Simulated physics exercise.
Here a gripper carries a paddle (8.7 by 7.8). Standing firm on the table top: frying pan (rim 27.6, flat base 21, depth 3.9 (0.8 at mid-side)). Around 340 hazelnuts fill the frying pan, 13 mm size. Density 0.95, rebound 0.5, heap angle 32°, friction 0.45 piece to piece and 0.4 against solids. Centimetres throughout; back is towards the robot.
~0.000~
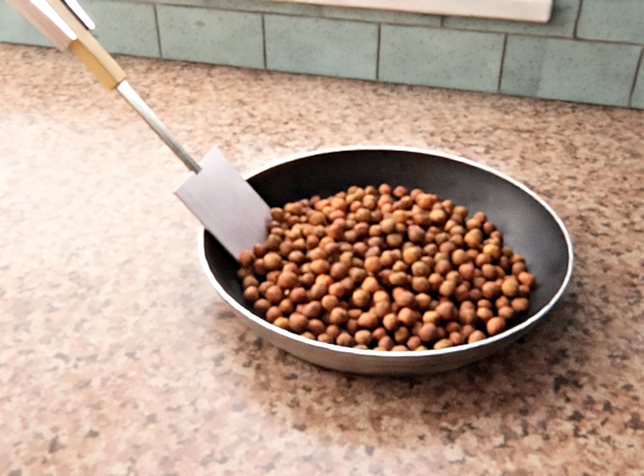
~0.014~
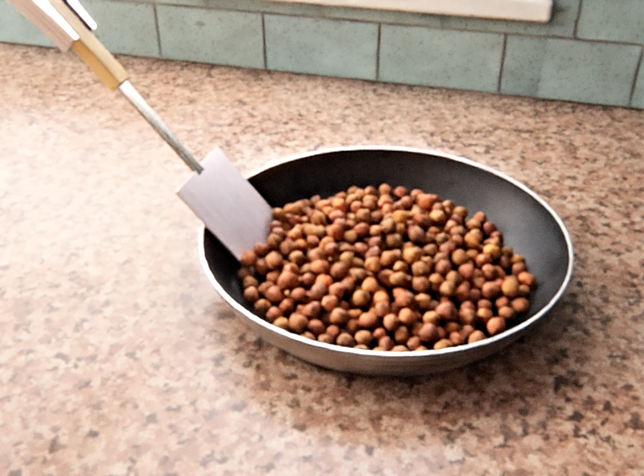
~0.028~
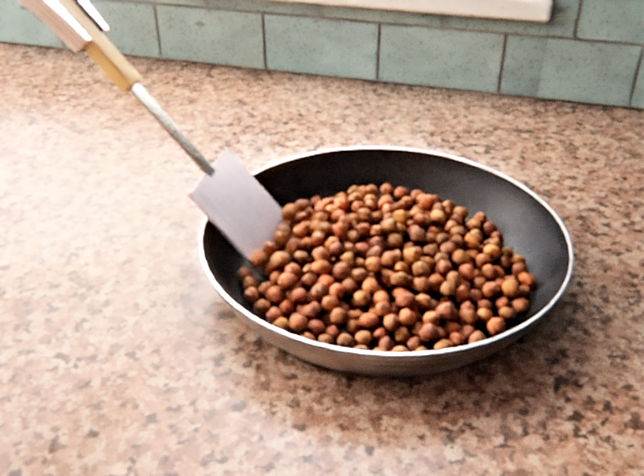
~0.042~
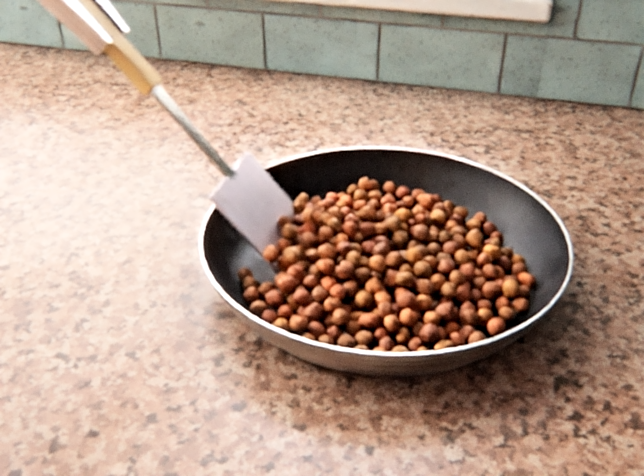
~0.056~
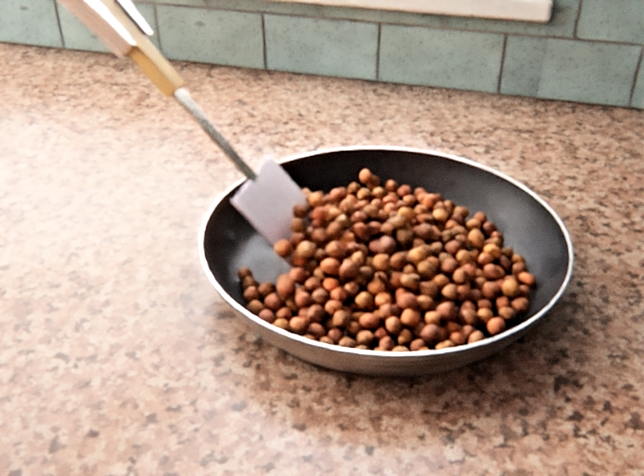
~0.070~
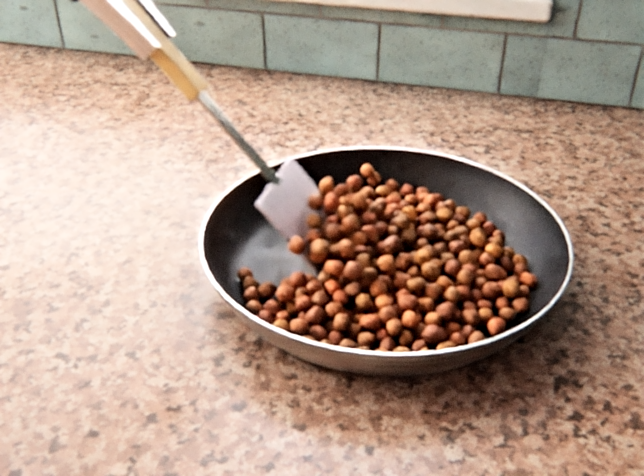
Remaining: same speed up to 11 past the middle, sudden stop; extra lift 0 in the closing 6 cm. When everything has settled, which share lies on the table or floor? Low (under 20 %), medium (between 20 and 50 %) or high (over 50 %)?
Share on the table or floor: Medium (between 20 and 50 %).
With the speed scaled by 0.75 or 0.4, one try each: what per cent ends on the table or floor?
Some 25 and 15 per cent.
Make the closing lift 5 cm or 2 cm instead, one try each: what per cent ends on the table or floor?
Some 25 and 30 per cent.
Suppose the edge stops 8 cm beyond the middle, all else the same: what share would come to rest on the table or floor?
In that case some 10 per cent.
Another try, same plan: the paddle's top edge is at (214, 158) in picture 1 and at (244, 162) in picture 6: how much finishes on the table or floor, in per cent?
Some 15 per cent.
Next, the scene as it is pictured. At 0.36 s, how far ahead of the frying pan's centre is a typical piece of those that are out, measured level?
About 22 cm.
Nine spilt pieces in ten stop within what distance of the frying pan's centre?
Roughly 55 cm.
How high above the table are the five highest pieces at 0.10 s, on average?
Some 8 cm.
After 0.10 s, sloping 49°, highest piece 11 above the table; 342 in the frying pan, 2 on the blade or in flight.
After 0.14 s, sloping 49°, highest piece 13 above the table; 342 in the frying pan, 2 on the blade or in flight.
After 0.36 s, sloping 49°, highest piece 19 above the table; 253 in the frying pan, 56 on the table or floor, 35 on the blade or in flight.
After 1.41 s, sloping 49°, highest piece 4 above the table; 253 in the frying pan, 91 on the table or floor.
At rest, 253 in the frying pan, 91 on the table or floor. That is 26 % on the table or floor.
